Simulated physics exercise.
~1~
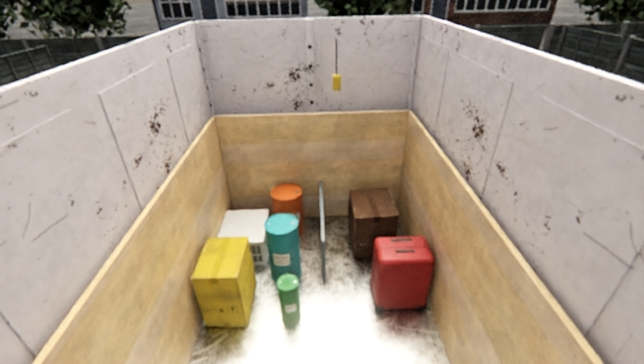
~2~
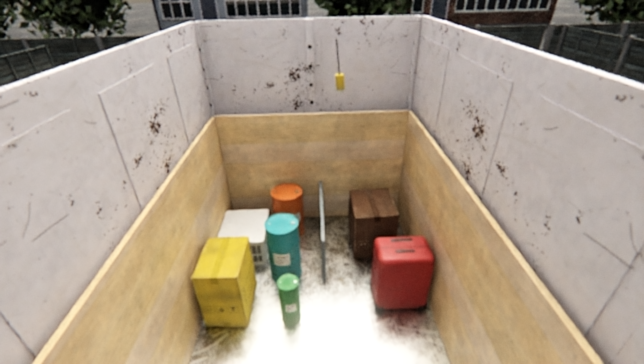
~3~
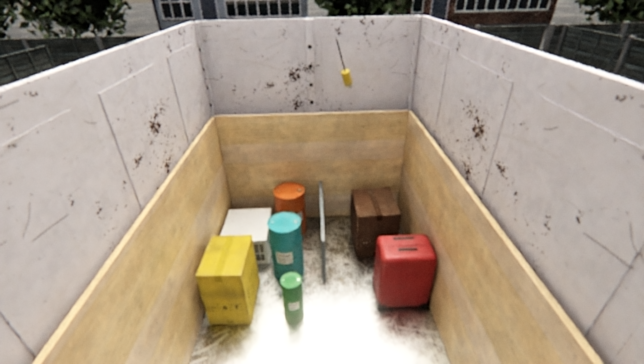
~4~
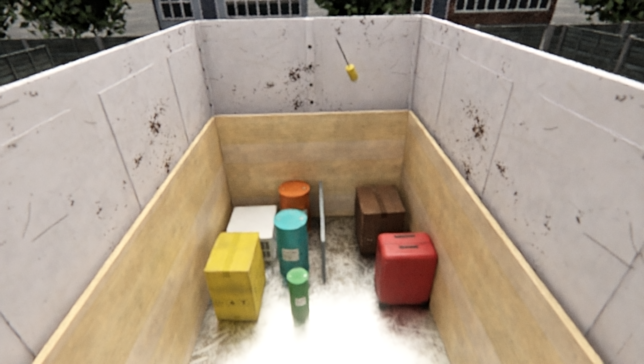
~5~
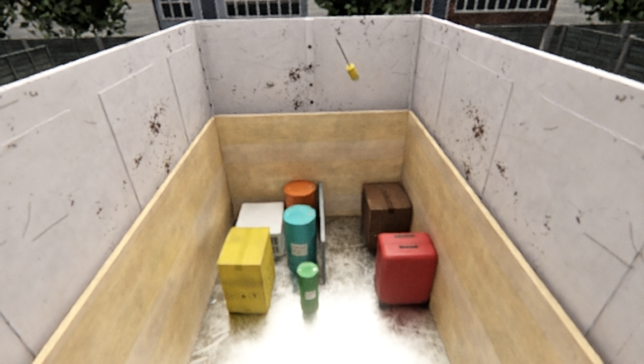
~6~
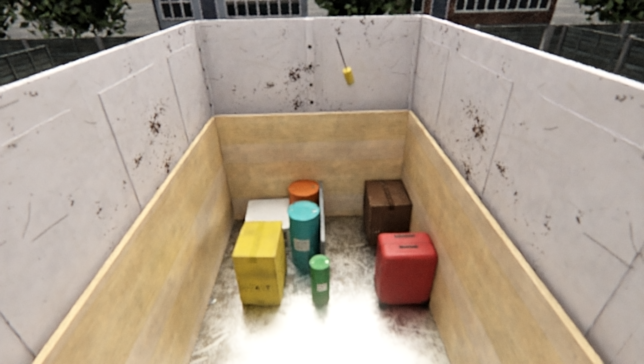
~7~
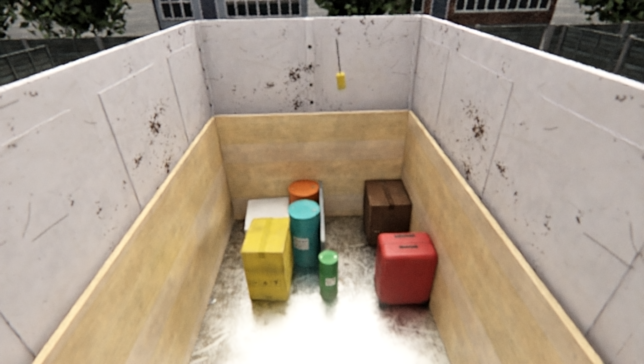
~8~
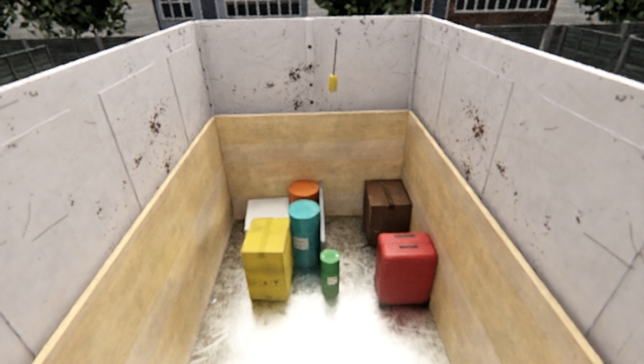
A small yellow object hanging at the far wall of a van's load bay begins to swing right, while the boxes, canister, drums and red case below stay almost still. As it tilts further, the yellow box, green canister, white chest and both drums start sliding right and slightly away from the viewer, and the brown box shifts a little right. The drums settle close to the thin upright divider, while the yellow box and canister keep sliding a bit longer. The hanging object swings back as they slow. Everything comes to rest still upright, with the red case about where it began.
